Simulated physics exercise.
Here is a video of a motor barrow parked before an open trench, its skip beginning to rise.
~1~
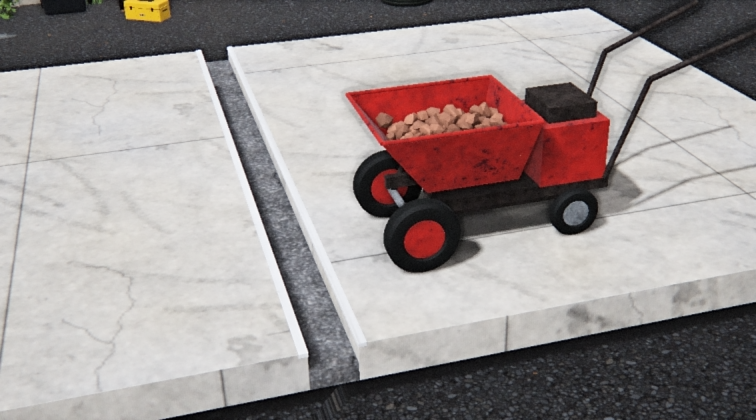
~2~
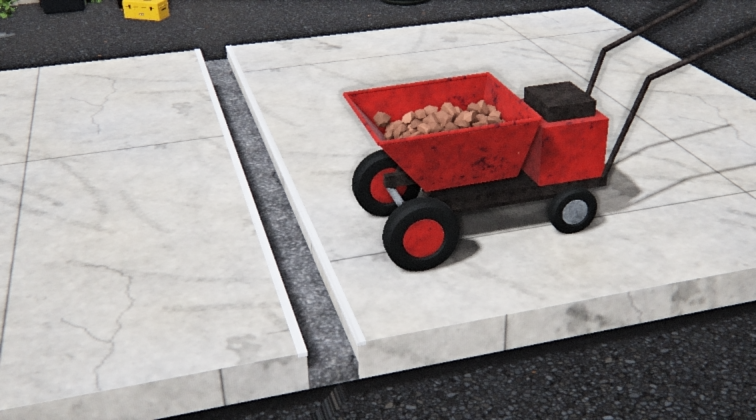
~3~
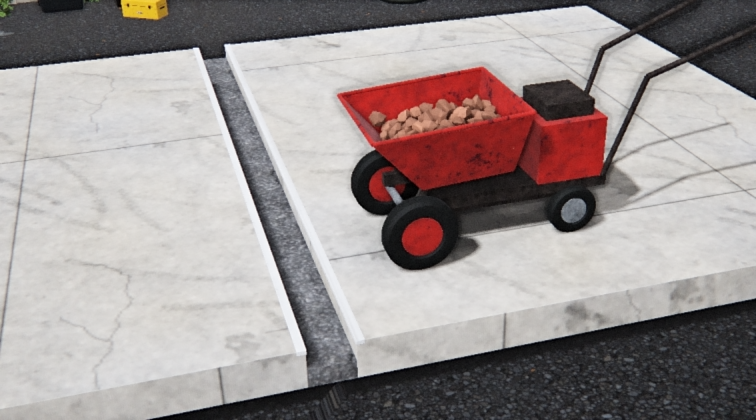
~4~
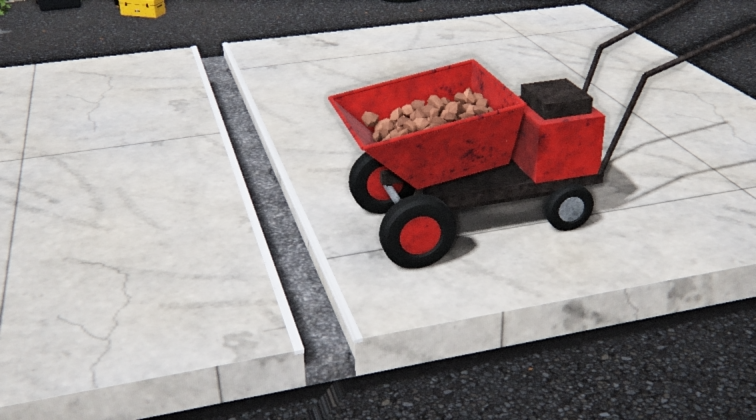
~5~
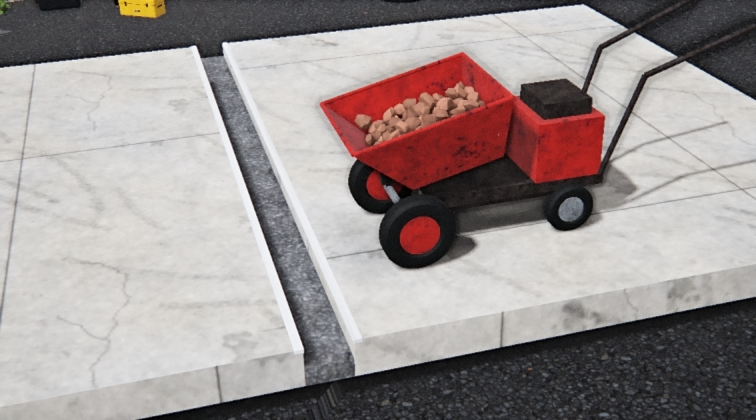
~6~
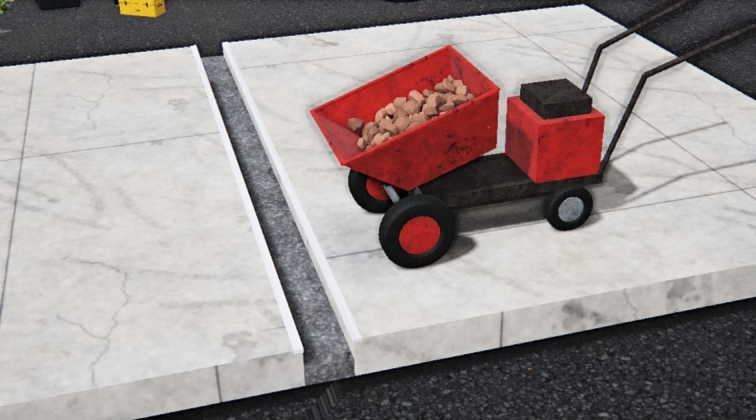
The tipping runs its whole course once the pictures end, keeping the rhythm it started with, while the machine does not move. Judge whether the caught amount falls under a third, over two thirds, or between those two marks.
One third to two thirds.
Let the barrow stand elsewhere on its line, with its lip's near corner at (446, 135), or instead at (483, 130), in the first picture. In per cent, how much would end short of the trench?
You'd see close to 40 per cent the first time and close to 60 per cent the next.
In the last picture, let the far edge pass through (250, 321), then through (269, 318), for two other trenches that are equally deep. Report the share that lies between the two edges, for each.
First one: 90 per cent; second one: 70 per cent.
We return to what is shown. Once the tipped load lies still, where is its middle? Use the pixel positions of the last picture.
Centre at rest: Close to (275, 252).
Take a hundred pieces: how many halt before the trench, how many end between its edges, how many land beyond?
Short: 0; between: 50; beyond: 45 per cent.
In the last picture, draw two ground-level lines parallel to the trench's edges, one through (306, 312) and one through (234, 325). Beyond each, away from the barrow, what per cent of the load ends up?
Respectively 60 and 10 %.
Soon after the last picture, skip tipped steeply; all in the skip.
A little later, skip tipped steeply; most in the skip; a small part in or heaped over the trench; a small part beyond it; a stray few falling.
Later still, skip tipped right over; about a quarter in the skip; about a third in or heaped over the trench; about half beyond it.
By the end, skip tipped right over; a small part in the skip; about half in or heaped over the trench; about half beyond it.
